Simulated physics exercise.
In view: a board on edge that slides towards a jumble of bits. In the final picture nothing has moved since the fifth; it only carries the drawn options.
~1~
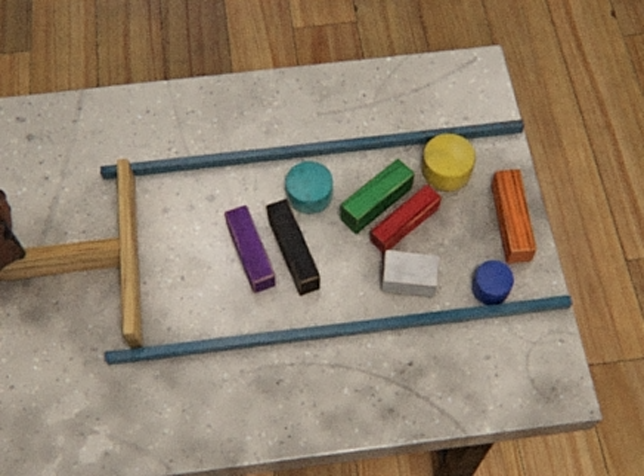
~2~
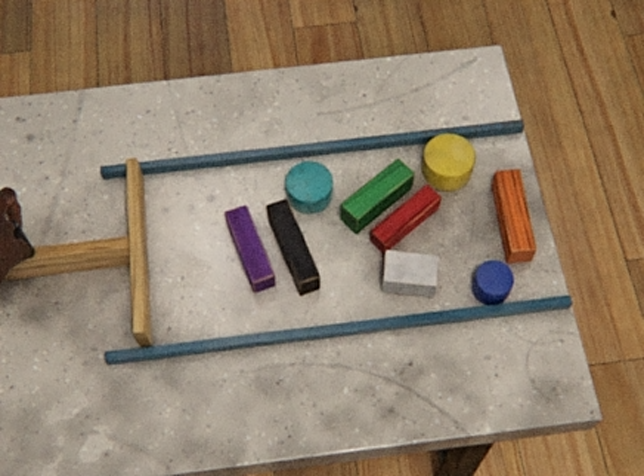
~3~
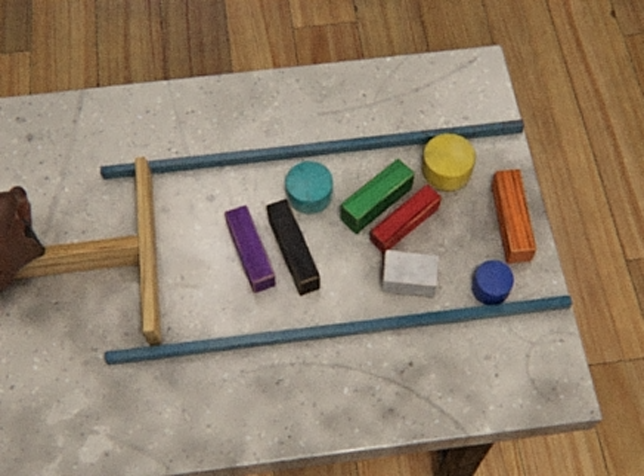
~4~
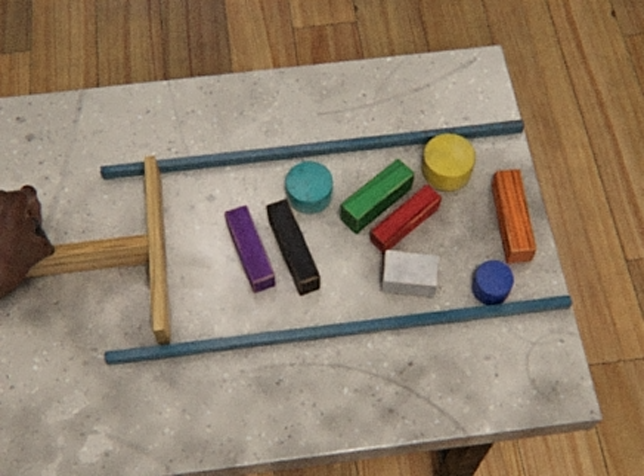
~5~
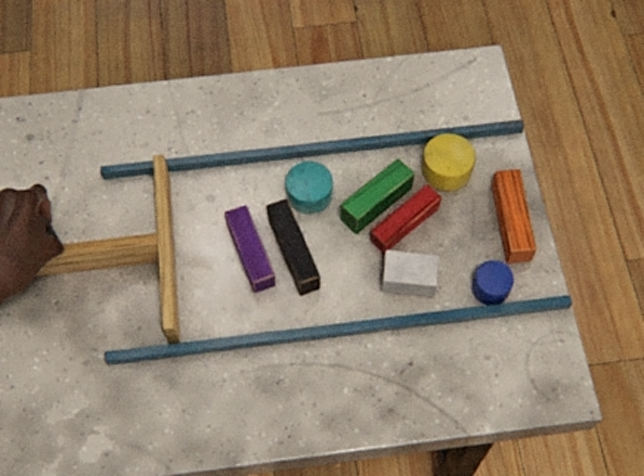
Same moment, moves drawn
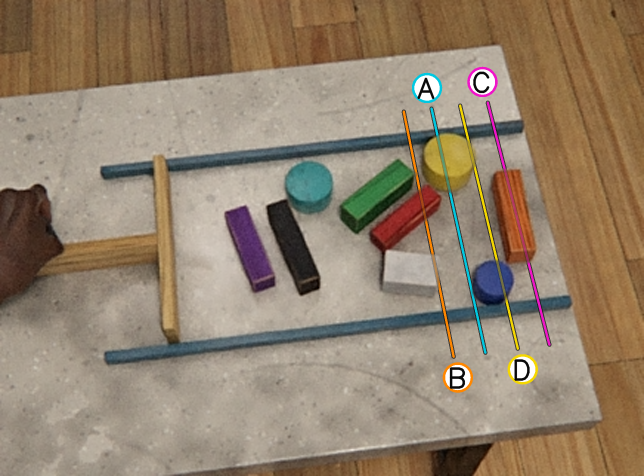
A wooden board on edge, pushed by a hand on its long handle, slides slowly a short way right between two blue rails on a pale speckled tabletop. The gap to the purple stick narrows, while the scattered coloured sticks, round tins and white block stay still, untouched.
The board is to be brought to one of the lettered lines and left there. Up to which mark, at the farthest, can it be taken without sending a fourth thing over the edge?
At A, and not beyond.
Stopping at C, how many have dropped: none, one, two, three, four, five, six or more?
Six or more.
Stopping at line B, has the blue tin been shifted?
By then, yes.
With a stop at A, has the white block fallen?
By then, no.
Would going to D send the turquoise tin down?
No.
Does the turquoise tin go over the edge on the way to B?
No.
On the copy, A at (457, 223); B at (427, 226); C at (516, 216); D at (487, 219).
On A. First, board (270, 225); black stick (316, 248); purple stick (290, 245).
Then, board (376, 213); blue tin (513, 283); yellow tin (471, 153).
Finally, board (456, 204); orange stick over the edge; blue tin over the edge; three fallen.
By contrast, B is within the limit but short; C drops seven; D drops six.
